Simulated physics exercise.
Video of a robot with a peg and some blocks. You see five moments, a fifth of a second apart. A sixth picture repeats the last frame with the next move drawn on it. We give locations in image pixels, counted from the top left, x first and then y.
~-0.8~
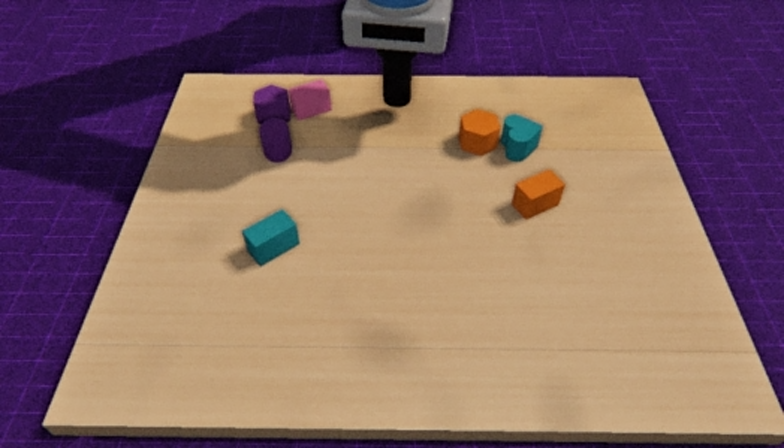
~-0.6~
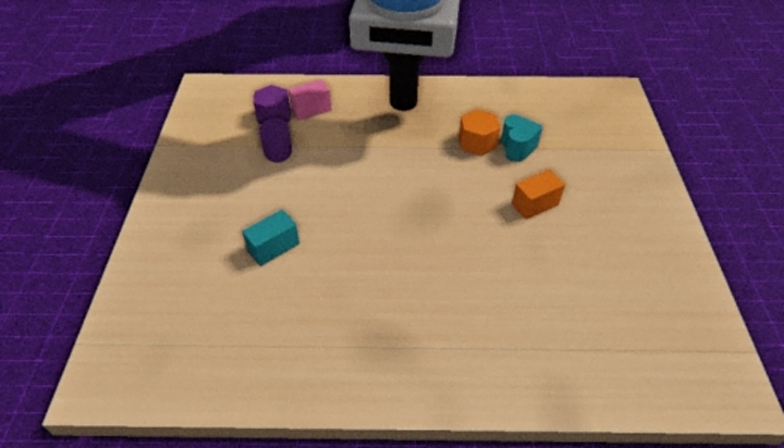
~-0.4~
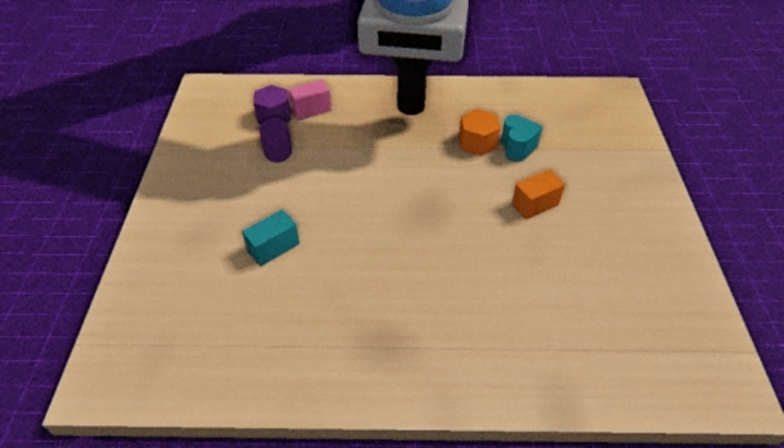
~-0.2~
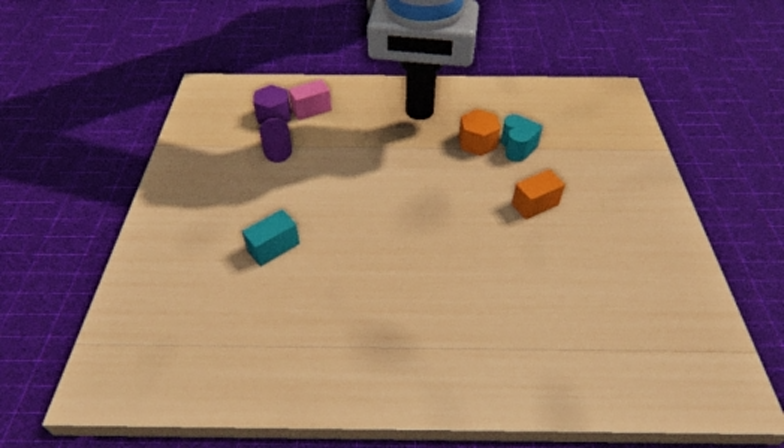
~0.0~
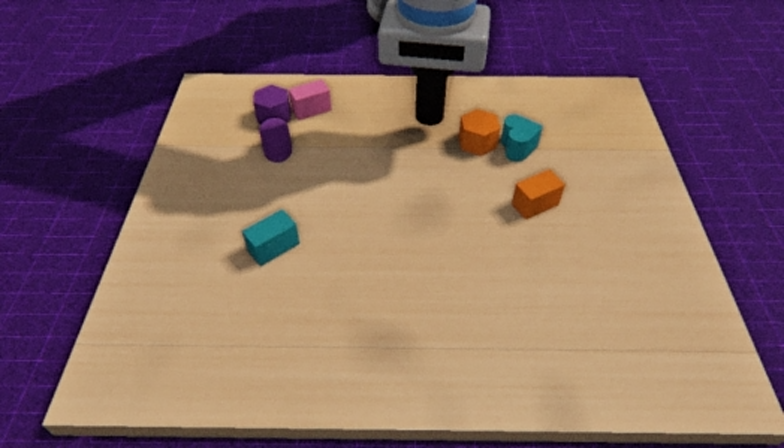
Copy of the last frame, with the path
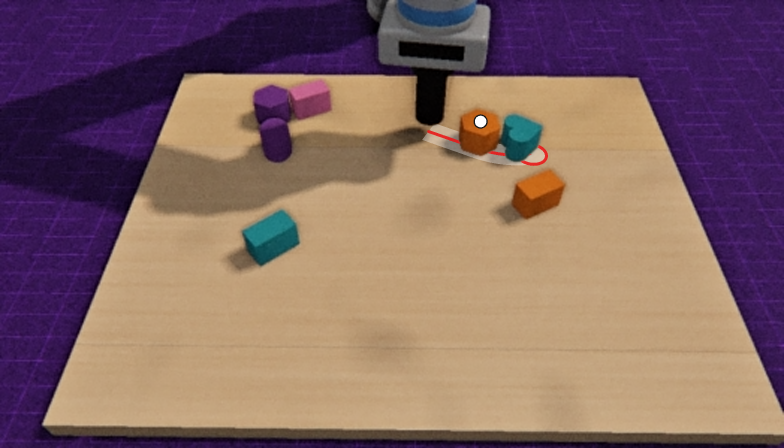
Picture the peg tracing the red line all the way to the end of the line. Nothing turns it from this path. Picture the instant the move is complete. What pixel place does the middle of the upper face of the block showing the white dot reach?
Expect it around (571, 130).
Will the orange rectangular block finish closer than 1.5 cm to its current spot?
My answer is yes.
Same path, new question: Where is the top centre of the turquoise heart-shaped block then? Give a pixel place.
At roughly (602, 125).
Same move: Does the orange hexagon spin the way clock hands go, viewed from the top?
It seems not.
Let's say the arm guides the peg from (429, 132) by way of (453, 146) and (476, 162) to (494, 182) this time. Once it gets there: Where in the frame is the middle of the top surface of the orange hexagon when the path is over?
Pixel (501, 125).
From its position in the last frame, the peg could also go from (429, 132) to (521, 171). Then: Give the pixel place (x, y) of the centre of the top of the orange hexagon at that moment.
I'd guess (551, 137).
Drawn move, from (429, 132) via (461, 143) and (495, 153), ending at (532, 154); the dot is on the orange hexagon.
What follows on the original path. One third of the way, peg (463, 128); orange hexagon (499, 125); turquoise heart-shaped block (532, 128), turned 15° clockwise.
Two thirds of the way, peg (498, 139); orange hexagon (535, 131), turned 30° anticlockwise; turquoise heart-shaped block (567, 129).
At the end, peg (535, 140); orange hexagon (571, 130), turned 35° anticlockwise; turquoise heart-shaped block (602, 125); orange rectangular block still.
